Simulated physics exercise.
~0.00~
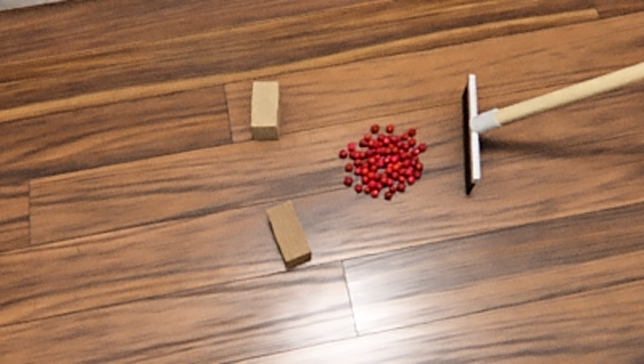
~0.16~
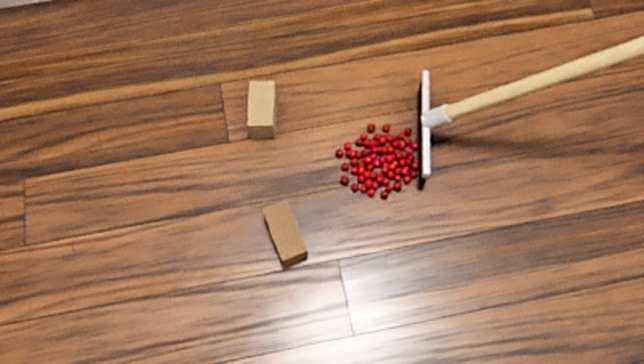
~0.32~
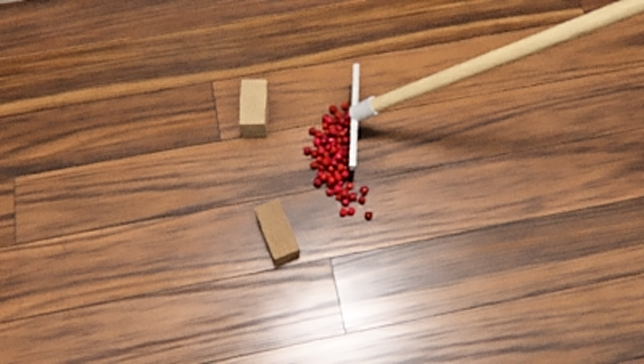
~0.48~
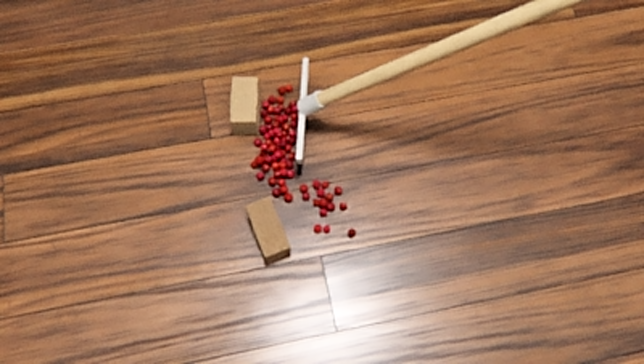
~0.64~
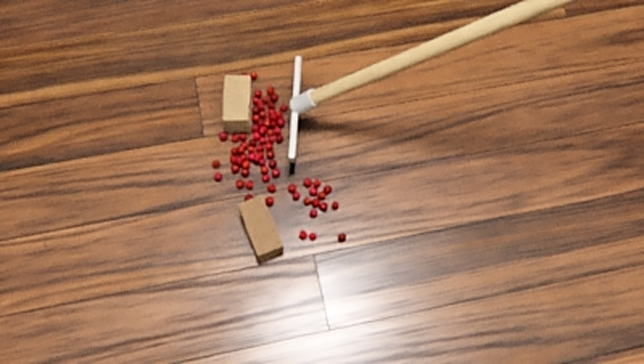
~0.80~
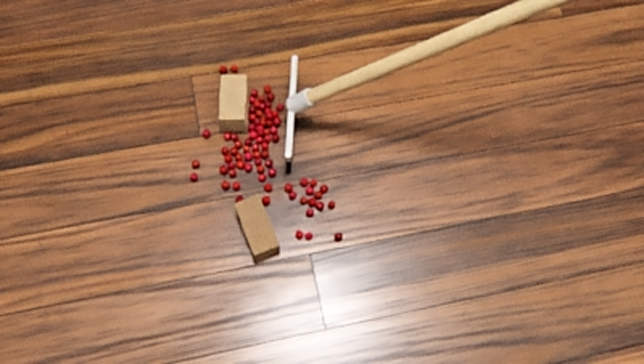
A squeegee pushing a cluster of red berries left across a wooden floor, stopping as some spill between two small blocks.
